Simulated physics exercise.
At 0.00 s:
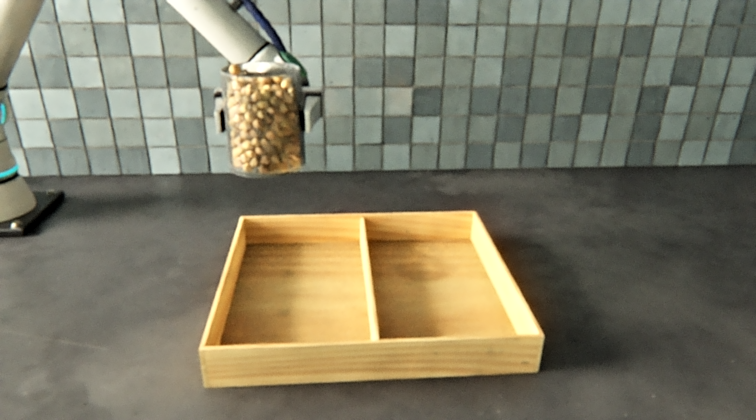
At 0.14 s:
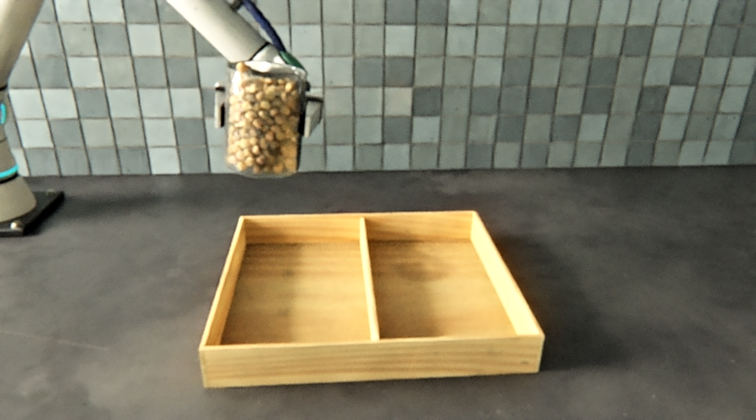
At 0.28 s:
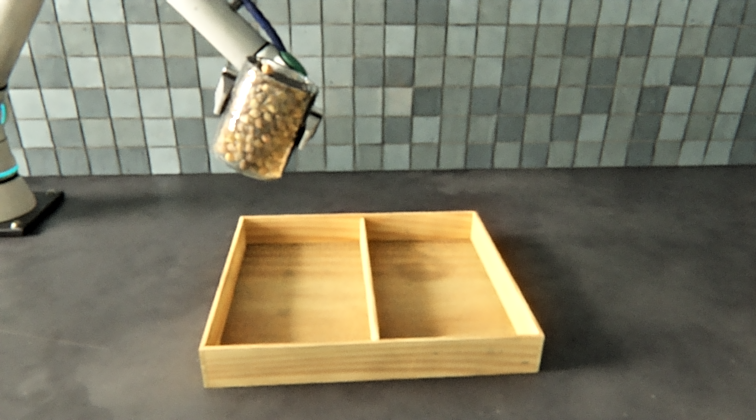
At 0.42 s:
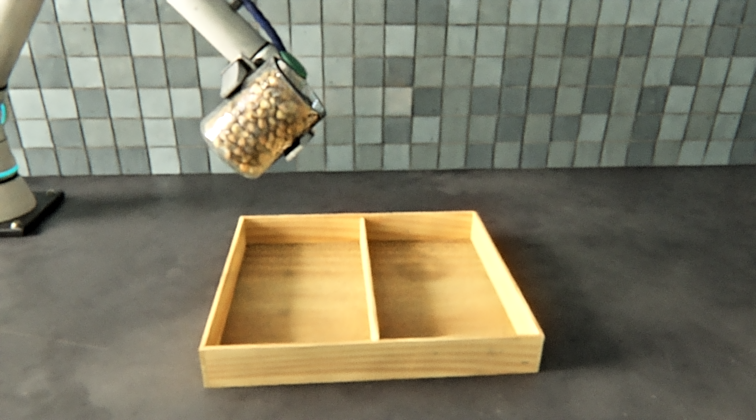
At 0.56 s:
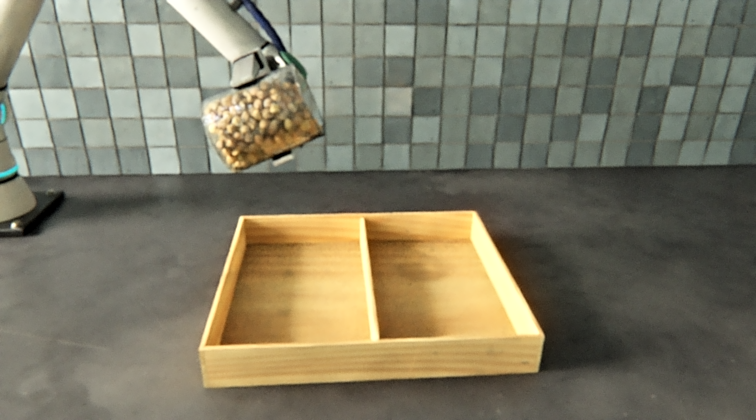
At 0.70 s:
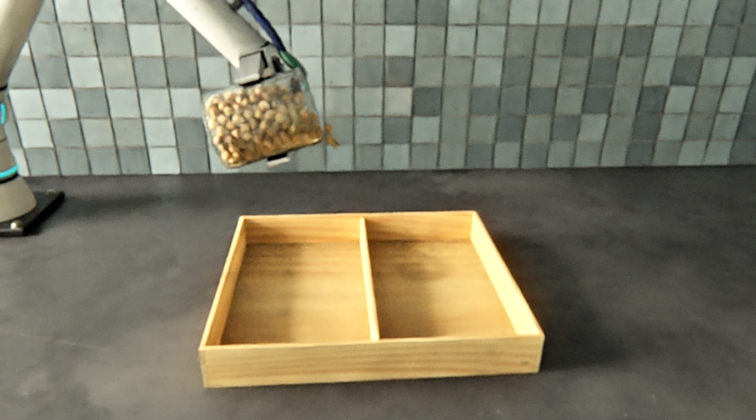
The footage shows a robot arm holding a clear container of dried chickpeas above a divided wooden tray, steadily tilting it far over toward the right until a few chickpeas emerge at its rim while the tray stays still.
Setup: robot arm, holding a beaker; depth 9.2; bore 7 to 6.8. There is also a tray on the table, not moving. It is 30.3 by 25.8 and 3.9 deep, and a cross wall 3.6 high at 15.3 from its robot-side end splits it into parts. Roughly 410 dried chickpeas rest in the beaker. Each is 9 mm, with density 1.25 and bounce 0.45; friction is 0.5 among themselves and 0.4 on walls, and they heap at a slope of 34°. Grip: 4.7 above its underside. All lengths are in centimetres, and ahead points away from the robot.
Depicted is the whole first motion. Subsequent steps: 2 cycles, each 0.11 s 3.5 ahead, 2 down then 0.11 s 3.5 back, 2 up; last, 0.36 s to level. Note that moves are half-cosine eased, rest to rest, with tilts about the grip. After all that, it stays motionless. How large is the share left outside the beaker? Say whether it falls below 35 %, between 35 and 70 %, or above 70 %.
It falls below 35 %.
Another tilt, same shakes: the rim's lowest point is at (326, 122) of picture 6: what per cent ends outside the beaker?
Roughly 10 per cent.
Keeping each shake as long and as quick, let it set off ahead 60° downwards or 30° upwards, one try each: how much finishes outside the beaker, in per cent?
Result: Approx. 15 % and 60 %, one try each.
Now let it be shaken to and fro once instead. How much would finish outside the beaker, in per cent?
I'd expect close to 15 per cent then.
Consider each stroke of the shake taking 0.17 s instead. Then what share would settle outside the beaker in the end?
It would come to around 10 %.
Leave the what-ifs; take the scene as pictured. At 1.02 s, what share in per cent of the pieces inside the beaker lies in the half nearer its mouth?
Some 40 per cent.
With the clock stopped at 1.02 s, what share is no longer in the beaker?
About 15 per cent.
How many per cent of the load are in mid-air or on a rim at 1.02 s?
Some 6 percent.
After 1.02 s, tilted 74° forward, highest piece 21 above the table; 351 in the beaker, 20 in the far-side part, 14 in the robot-side part, 23 in flight or on a rim.
After 1.34 s, tilted 31° forward, highest piece 24 above the table; 301 in the beaker, 59 in the far-side part, 42 in the robot-side part, 6 in flight or on a rim.
After 1.70 s, level, highest piece 24 above the table; 301 in the beaker, 62 in the far-side part, 45 in the robot-side part.
After 2.75 s, level, highest piece 24 above the table; 301 in the beaker, 62 in the far-side part, 45 in the robot-side part.
In the end, 301 in the beaker, 62 in the far-side part, 45 in the robot-side part. That is 26 % outside the beaker.
